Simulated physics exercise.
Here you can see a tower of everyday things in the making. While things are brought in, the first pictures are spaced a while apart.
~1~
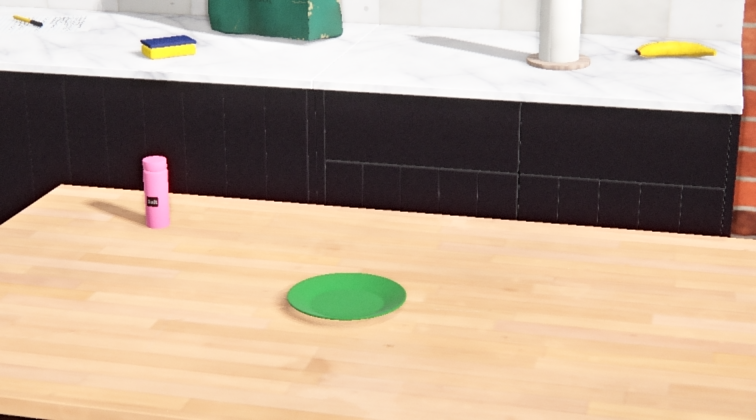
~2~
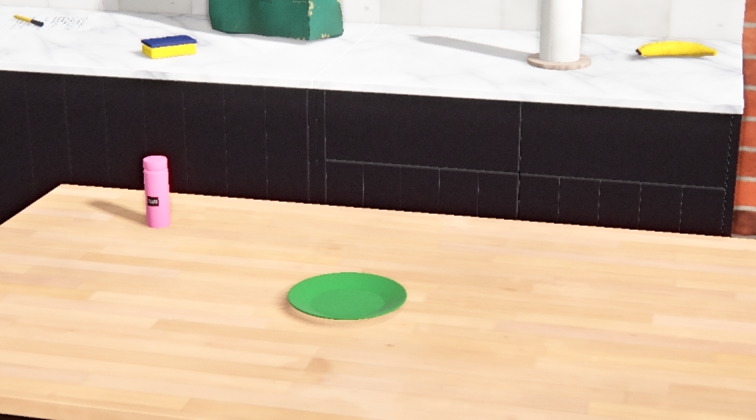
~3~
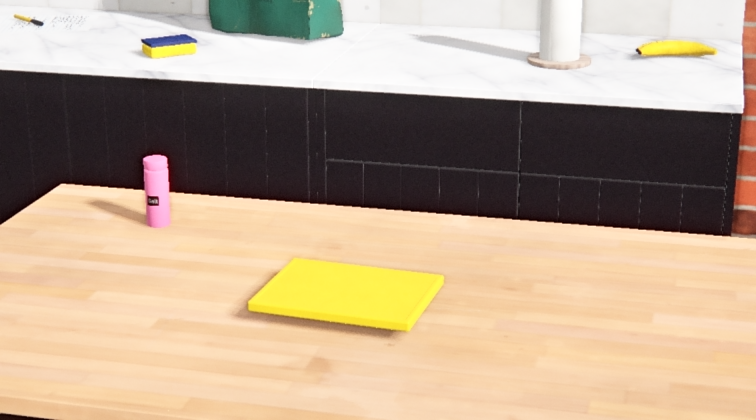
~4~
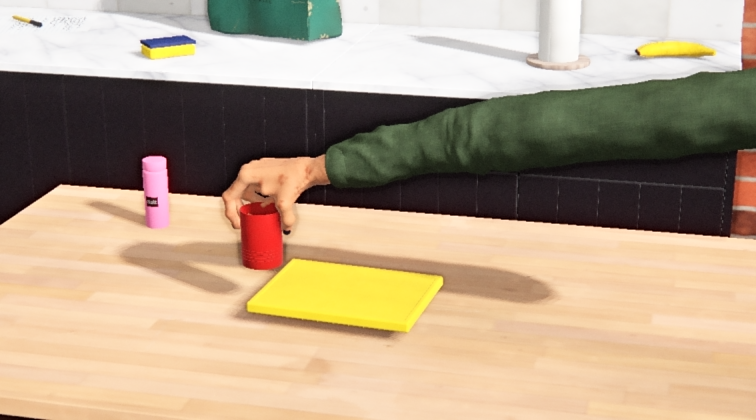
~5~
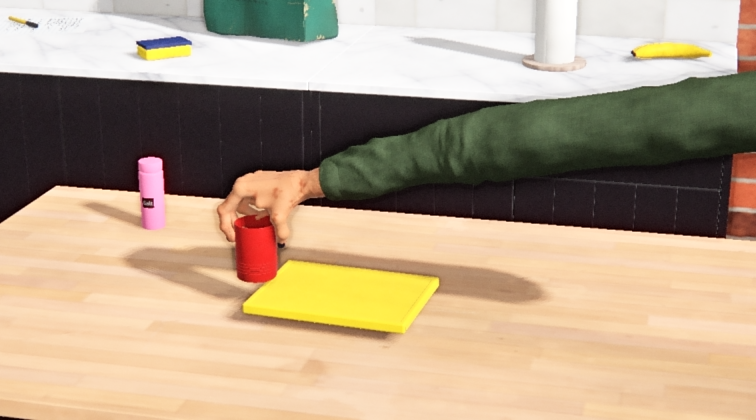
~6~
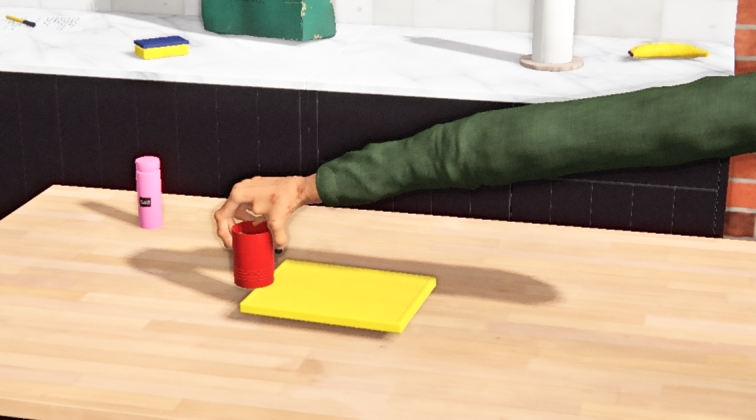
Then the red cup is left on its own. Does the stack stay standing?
No.
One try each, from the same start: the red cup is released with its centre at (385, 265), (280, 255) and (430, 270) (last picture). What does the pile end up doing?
For the first case the pile survives; for the second, it survives; for the third, it falls over.
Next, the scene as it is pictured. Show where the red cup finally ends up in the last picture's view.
Look around (209, 277) in the final frame.
Then, 0.30 s past the last view, red cup rocked 56° from its first pose near (232, 269).
Then, 0.40 s past the last view, red cup now fallen.
Finally, fallen, red cup; the other 3 still in place. Final places as the last picture's camera would see them, red cup near (209, 277). The pile comes apart.
